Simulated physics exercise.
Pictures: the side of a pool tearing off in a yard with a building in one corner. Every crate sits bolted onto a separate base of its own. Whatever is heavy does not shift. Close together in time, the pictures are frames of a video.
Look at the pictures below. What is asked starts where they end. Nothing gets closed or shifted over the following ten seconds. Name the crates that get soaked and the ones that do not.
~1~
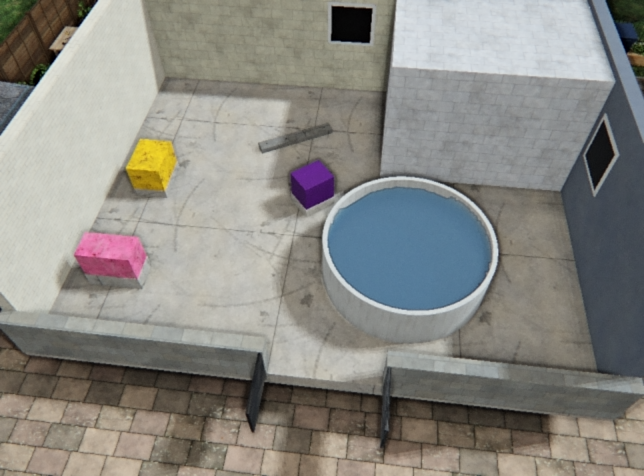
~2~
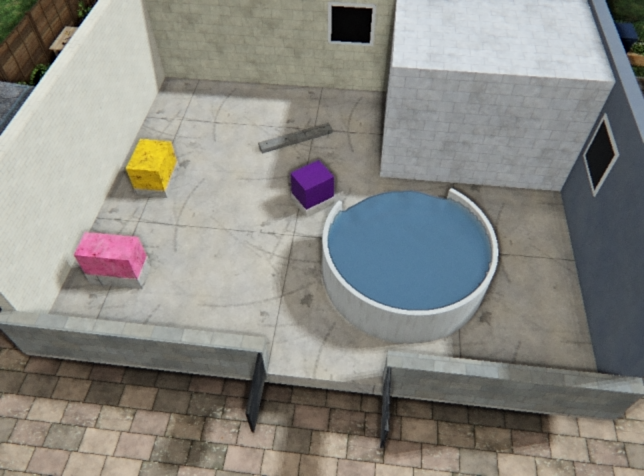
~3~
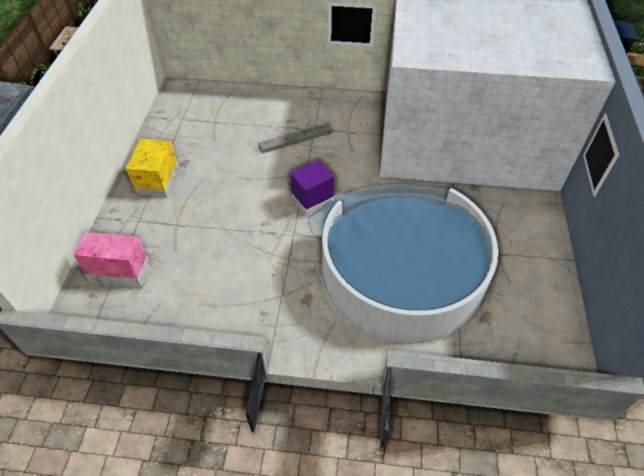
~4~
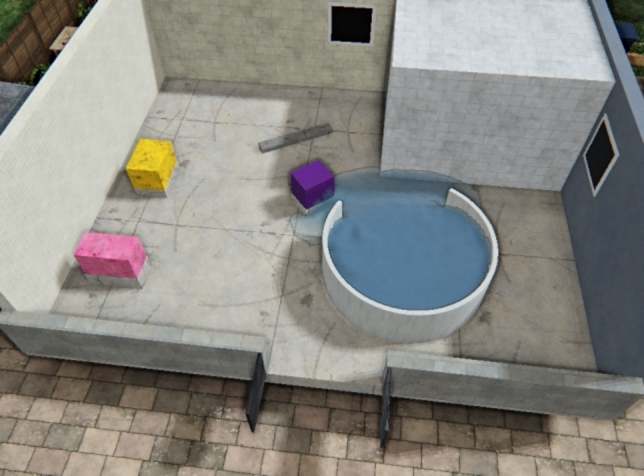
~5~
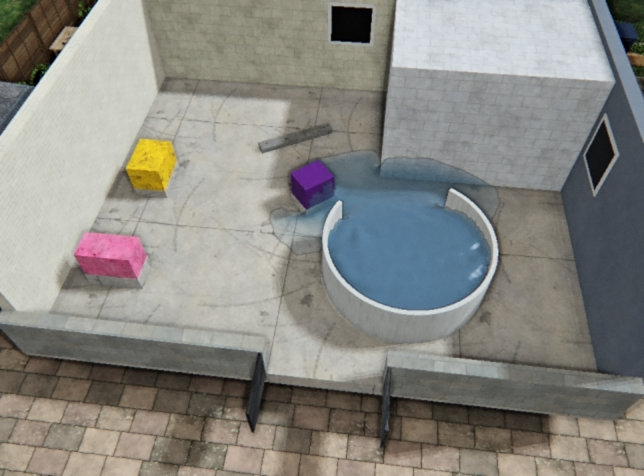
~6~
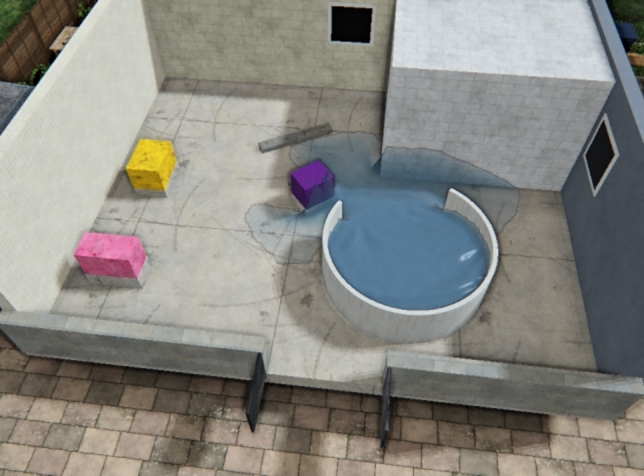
The yellow crate gets touched by the water; the purple crate gets touched by the water; the pink crate never gets touched by the water.
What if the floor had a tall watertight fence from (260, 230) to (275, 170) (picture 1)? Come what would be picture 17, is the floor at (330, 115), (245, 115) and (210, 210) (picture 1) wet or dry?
The first point comes out inundated, the next inundated, the last unwetted.
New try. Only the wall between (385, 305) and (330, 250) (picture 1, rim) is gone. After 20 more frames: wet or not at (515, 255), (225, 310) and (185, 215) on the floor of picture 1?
The first comes out untouched, the second soaked, the third soaked.
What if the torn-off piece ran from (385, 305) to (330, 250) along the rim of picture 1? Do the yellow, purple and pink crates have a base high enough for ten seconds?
My guess is yellow goes wet, purple remains untouched, and pink goes wet.
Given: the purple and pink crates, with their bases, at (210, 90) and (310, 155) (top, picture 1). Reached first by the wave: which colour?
From the scene, I'd name the crate marked pink.
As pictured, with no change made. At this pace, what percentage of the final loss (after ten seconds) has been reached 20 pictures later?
Approximately 5 %.
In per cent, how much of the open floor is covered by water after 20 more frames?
It works out to about 80 in a hundred.
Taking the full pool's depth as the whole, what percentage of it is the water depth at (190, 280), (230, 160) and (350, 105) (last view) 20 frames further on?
About 2 per cent, then 6 per cent, then 25 per cent.
A moment on, water covers 35 % of the floor; the yellow crate not reached, the purple crate water round its plinth, the pink crate not reached.
Next, water covers 60 % of the floor; the yellow crate water round its plinth, the purple crate water round its plinth, the pink crate water round its plinth.
Then, water covers 80 % of the floor; the yellow crate water round its plinth, the purple crate water round its plinth, the pink crate water round its plinth.
Later, water covers 100 % of the floor; the yellow crate water round its plinth, the purple crate water round its plinth, the pink crate water round its plinth.
In the end, water covers 100 % of the floor; the yellow crate was topped, the purple crate was topped, the pink crate stayed above the water.
